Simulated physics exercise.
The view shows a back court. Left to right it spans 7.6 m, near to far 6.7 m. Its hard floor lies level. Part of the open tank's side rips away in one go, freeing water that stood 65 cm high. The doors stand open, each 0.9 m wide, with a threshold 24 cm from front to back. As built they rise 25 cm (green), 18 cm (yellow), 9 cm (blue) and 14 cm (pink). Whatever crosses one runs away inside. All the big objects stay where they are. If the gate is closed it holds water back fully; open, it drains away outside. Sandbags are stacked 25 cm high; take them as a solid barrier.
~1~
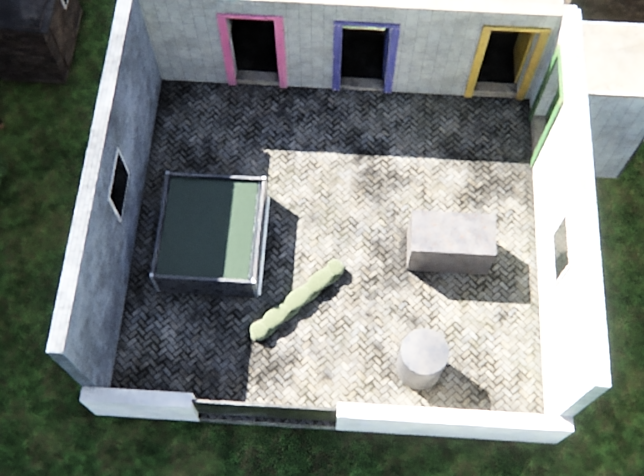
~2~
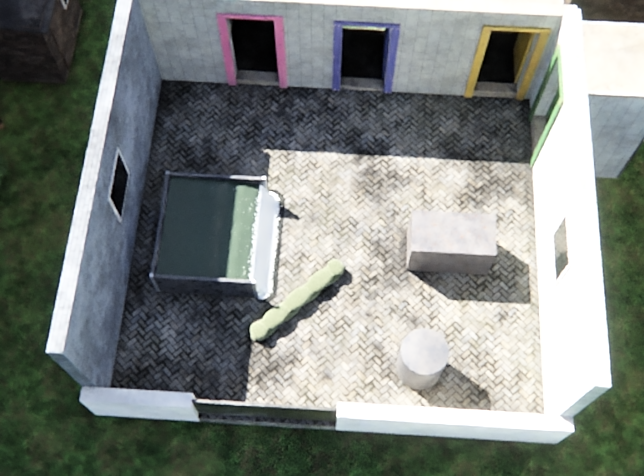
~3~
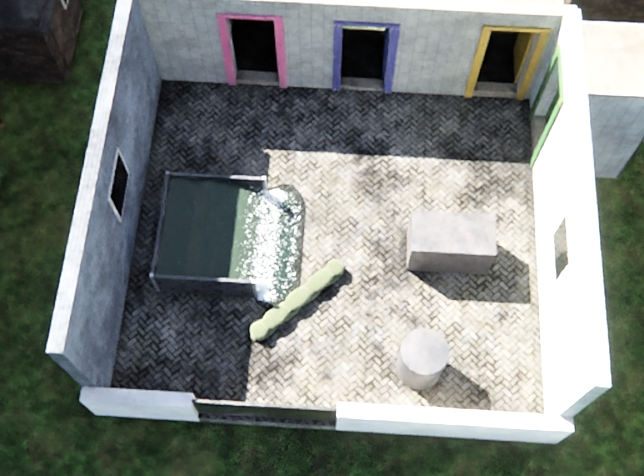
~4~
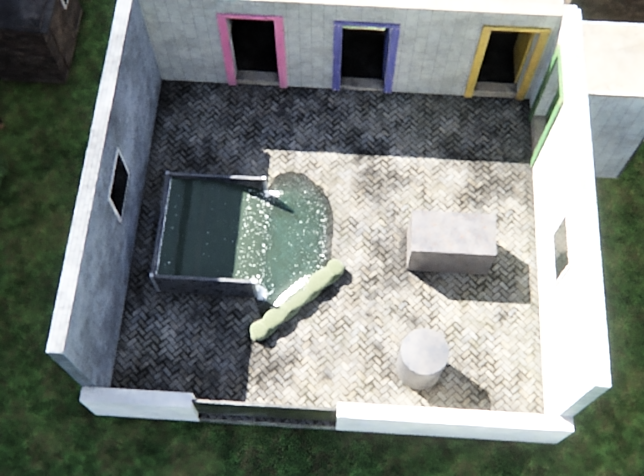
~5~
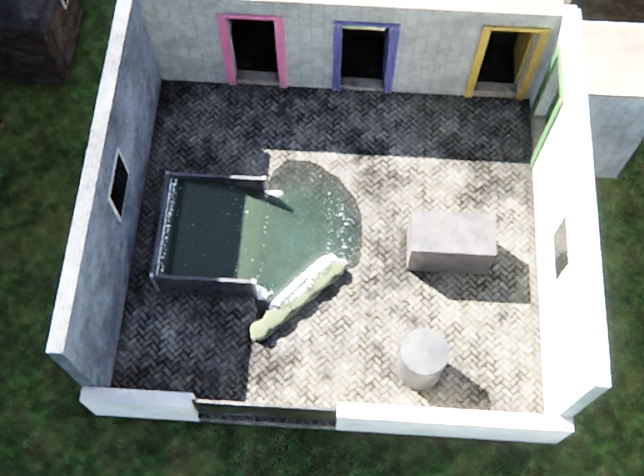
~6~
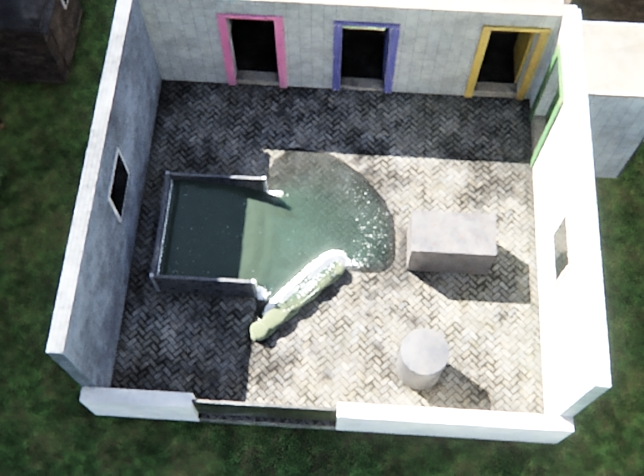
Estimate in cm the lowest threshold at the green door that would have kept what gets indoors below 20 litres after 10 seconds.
Close to 19 cm is just enough.
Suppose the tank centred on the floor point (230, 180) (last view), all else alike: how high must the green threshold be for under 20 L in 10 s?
About 21 cm.
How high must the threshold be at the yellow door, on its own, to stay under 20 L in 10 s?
Roughly 24 cm at yellow.
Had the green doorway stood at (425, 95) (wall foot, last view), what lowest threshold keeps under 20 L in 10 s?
About 12.5 cm.
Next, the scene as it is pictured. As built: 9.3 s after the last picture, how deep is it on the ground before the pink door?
Some 4.0 cm.
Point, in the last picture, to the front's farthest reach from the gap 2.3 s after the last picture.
Around (529, 100).
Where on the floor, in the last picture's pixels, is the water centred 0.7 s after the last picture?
Around (281, 241).
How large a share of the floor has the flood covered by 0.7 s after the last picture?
Near 30 per cent is wet.
Then, 0.7 s after the last picture water covers 30 % of the floor, deepest (38 cm) near (304, 284); it has not reached the green door.
Then, 2.3 s after the last picture water covers 55 % of the floor, deepest (42 cm) near (529, 100); 21 cm at the green door, 0 litres in over its 25 cm threshold.
Then, 9.3 s after the last picture water covers 95 % of the floor, deepest (8 cm) near (531, 354); 6 cm at the green door, 2 litres in over its 25 cm threshold.
At the green door as built, the water peaked near 25 cm, 3.1 s after the last picture.
Run again over the same 10 s with other heights there, 50 litres in over 15.5 cm, 12 litres over 21 cm. The limit of 20 litres is kept from about 19 cm up.
